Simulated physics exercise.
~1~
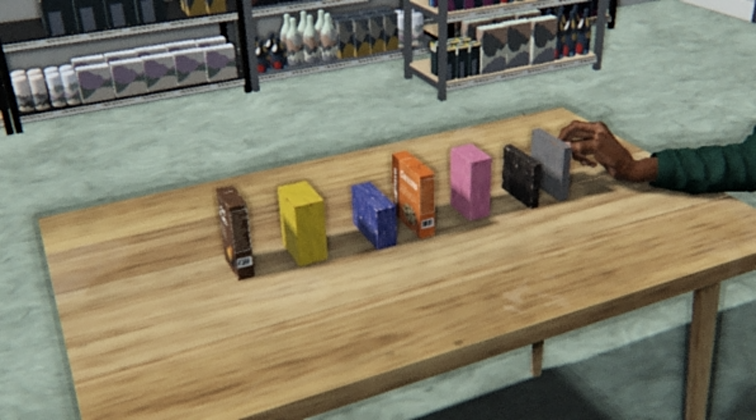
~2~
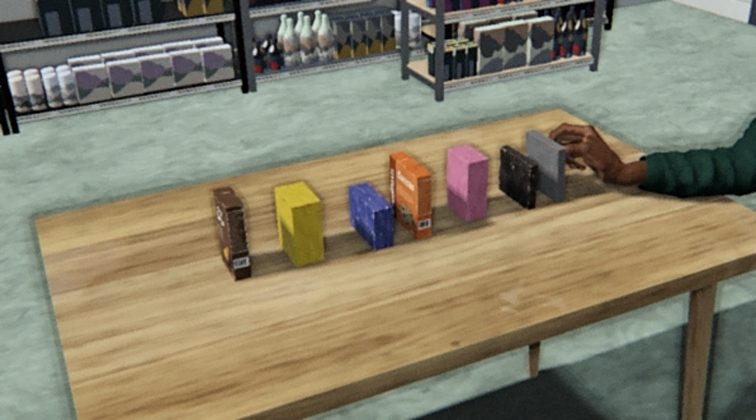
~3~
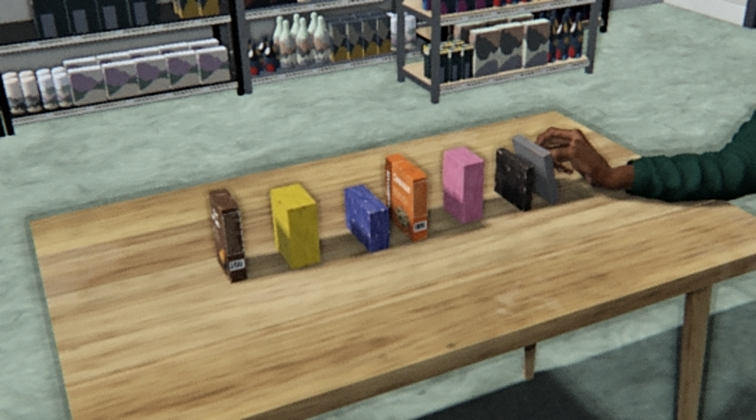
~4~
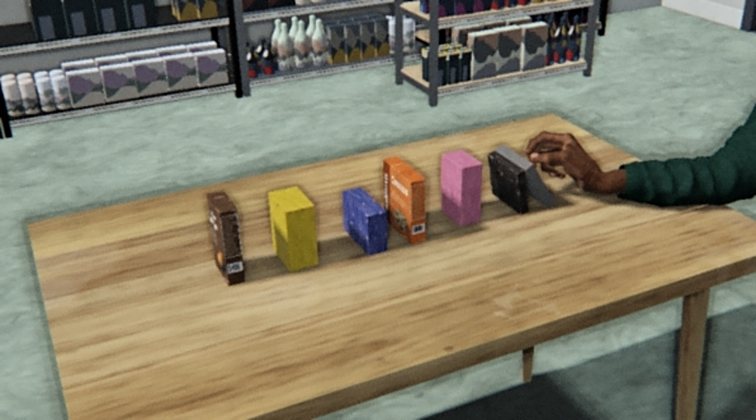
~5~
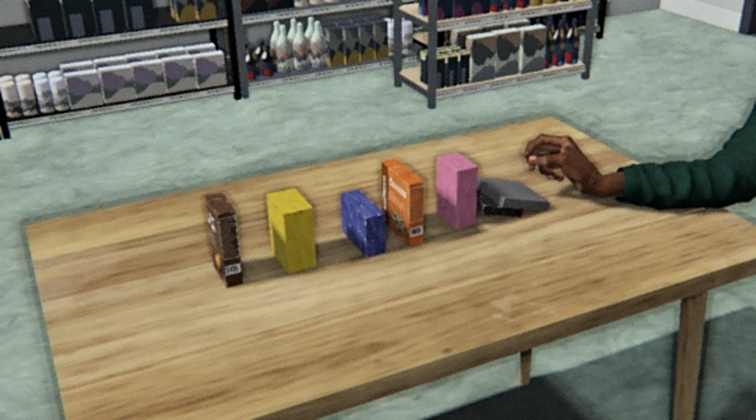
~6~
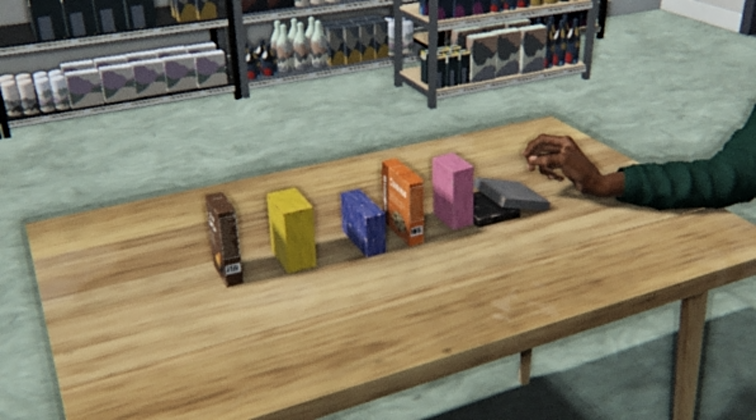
On a wooden shop table, a hand tipping a grey board into a black block, both falling flat beside the upright pink board.
